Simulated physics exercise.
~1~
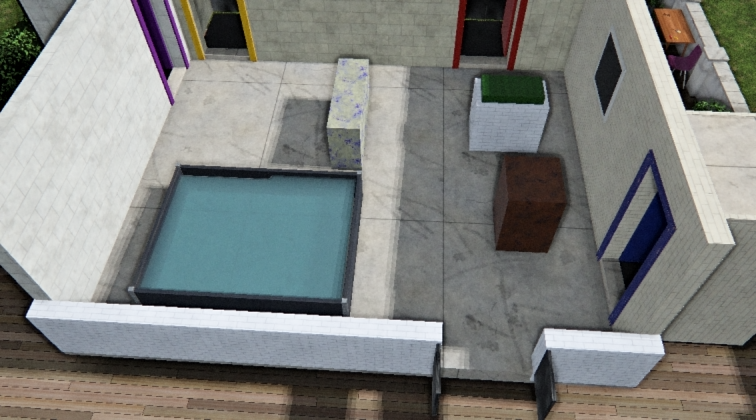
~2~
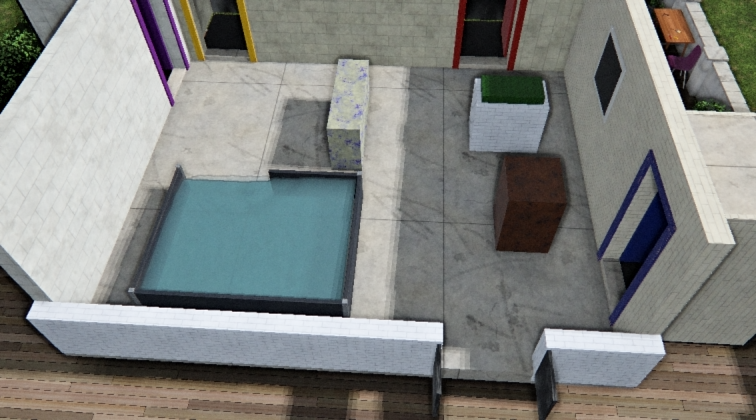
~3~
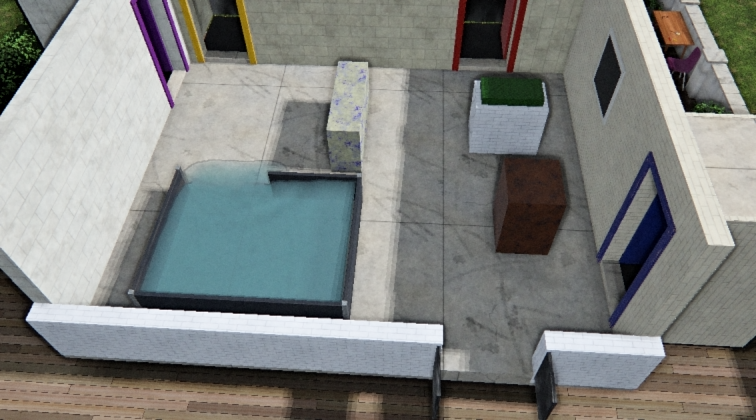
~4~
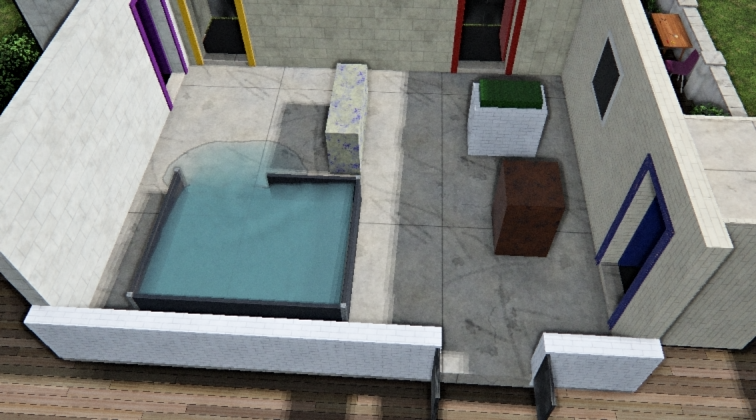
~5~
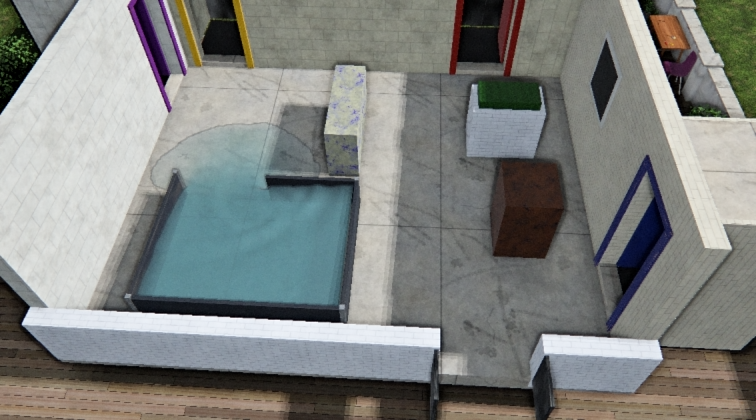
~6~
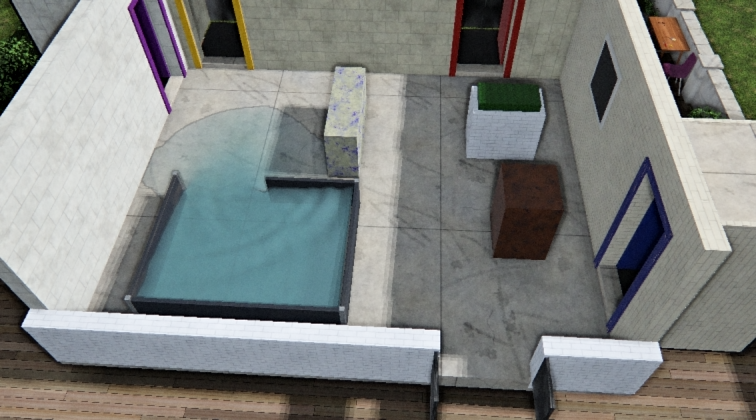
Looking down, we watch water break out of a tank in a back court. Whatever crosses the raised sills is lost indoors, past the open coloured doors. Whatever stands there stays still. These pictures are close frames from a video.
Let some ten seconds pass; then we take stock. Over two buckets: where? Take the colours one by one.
Blue door no, purple door yes, red door no, yellow door yes.
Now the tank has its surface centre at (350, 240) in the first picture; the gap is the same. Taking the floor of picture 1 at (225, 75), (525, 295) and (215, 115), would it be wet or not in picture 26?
As listed: Flooded, not flooded, flooded.
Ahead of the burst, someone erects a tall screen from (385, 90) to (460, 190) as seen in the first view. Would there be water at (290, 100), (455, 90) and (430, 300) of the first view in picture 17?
Taking the points in order, they are inundated, high and dry and high and dry.
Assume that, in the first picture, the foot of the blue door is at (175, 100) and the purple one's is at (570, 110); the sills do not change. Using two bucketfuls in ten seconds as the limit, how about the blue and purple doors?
Blue door: Exceeds the limit; purple door: Exceeds the limit.
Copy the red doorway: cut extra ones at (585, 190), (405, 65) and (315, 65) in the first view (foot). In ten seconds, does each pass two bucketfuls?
First stays short of it, second stays short of it, third crosses the line.
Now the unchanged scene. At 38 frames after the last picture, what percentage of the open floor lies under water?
By my count, 60 percent.
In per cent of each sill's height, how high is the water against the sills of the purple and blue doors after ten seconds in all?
About 180 and 30 per cent.
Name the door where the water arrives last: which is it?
Answer - the blue one.
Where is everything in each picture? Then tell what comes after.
Still water in the open tank at (255, 231), in the first frame.
The front is at a hidden place, out from the gap on the open tank's far side, in the second frame.
Water pours out on the open tank's far side and has run to (282, 170), in the third frame.
Water pours out on the open tank's far side and has run to (285, 151), in the fourth frame.
The front is at (266, 127), out from the gap on the open tank's far side, in the fifth frame.
Water pours out on the open tank's far side and has run to (264, 110), in the sixth frame.
A moment on, water covers 25 % of the floor; the blue door not reached, the purple door wet at the sill, nothing in, the red door not reached, the yellow door wet at the sill, nothing in.
Next, water covers 30 % of the floor; the blue door not reached, the purple door under two buckets in, the red door not reached, the yellow door over two buckets in.
Then, water covers 40 % of the floor; the blue door not reached, the purple door over two buckets in, the red door wet at the sill, nothing in, the yellow door far over two buckets in.
Later, water covers 60 % of the floor; the blue door not reached, the purple door far over two buckets in, the red door wet at the sill, nothing in, the yellow door far over two buckets in.
In the end, water covers 90 % of the floor; the blue door wet at the sill, nothing in, the purple door far over two buckets in, the red door wet at the sill, nothing in, the yellow door far over two buckets in.
